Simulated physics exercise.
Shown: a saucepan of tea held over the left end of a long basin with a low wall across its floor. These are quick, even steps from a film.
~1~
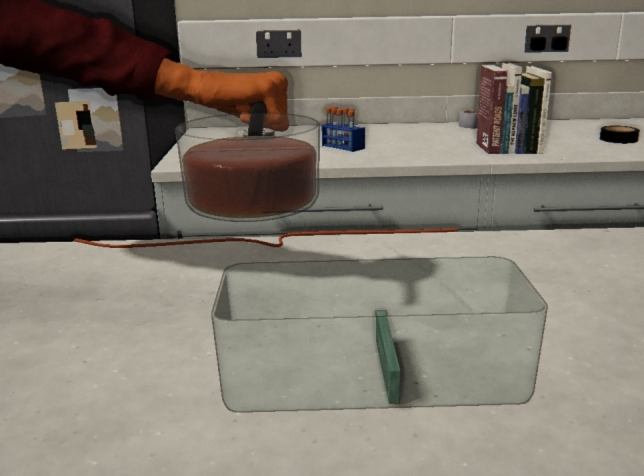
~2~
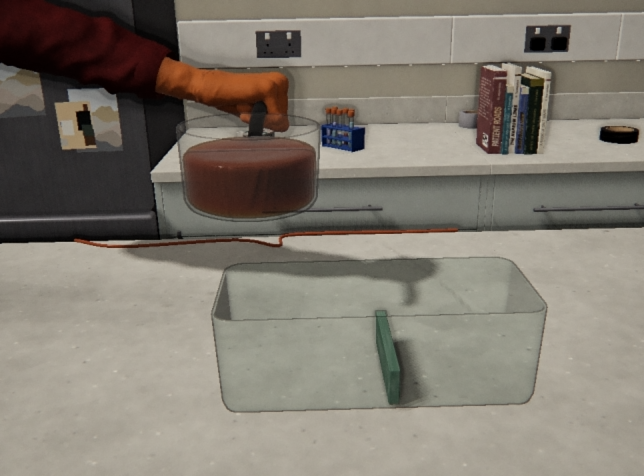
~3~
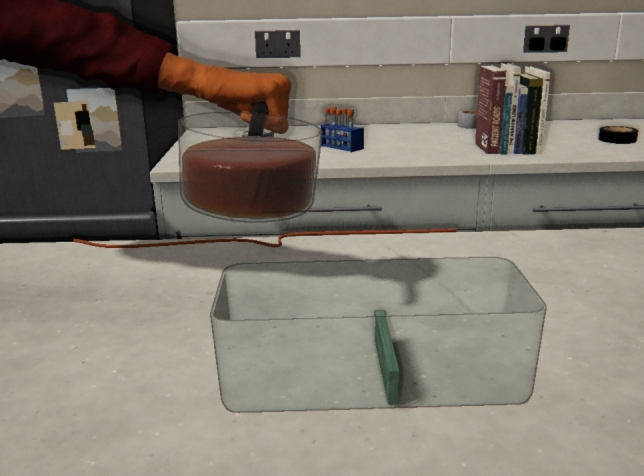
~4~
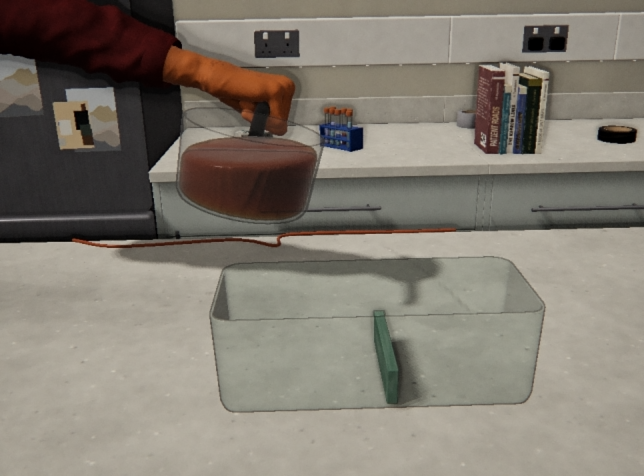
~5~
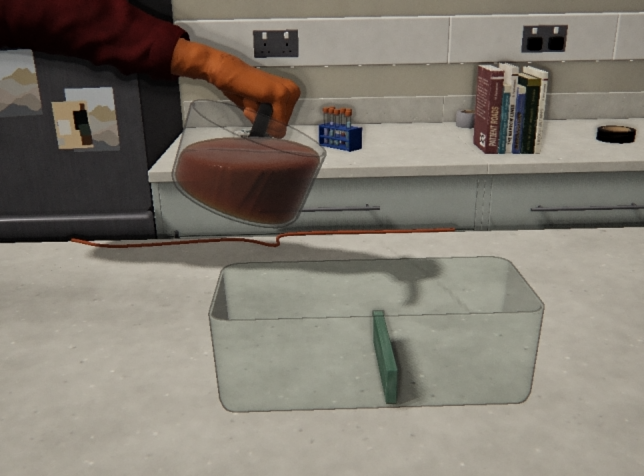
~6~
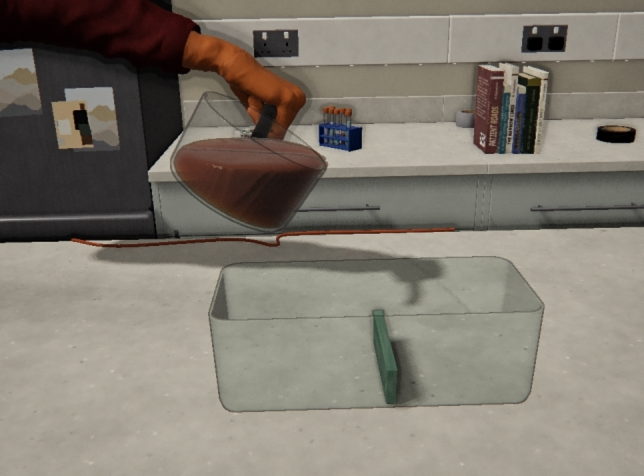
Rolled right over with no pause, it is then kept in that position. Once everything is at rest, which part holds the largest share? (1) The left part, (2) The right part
1, the left part.
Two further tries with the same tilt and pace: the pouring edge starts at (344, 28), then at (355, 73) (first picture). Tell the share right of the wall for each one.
First some 85, then 85 per cent.
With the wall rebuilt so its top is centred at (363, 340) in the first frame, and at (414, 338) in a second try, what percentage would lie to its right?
With the first placement it is 65 %, with the second 5 %.
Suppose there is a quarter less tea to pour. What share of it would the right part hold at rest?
10 %.
A moment on, the tilt is 89° and 41 per cent is still to pour, 13 is left of the wall and 5 right of it.
Next, the tilt is 96° and 13 per cent is still to pour, 53 is left of the wall and 25 right of it.
Then the tilt is 96° and 4 per cent is still to pour, 66 is left of the wall and 24 right of it.
Later the tilt is 96° and 1 per cent is still to pour, 72 is left of the wall and 25 right of it.
Finally, 73 per cent lies left of the wall, 25 right of it and 2 outside.
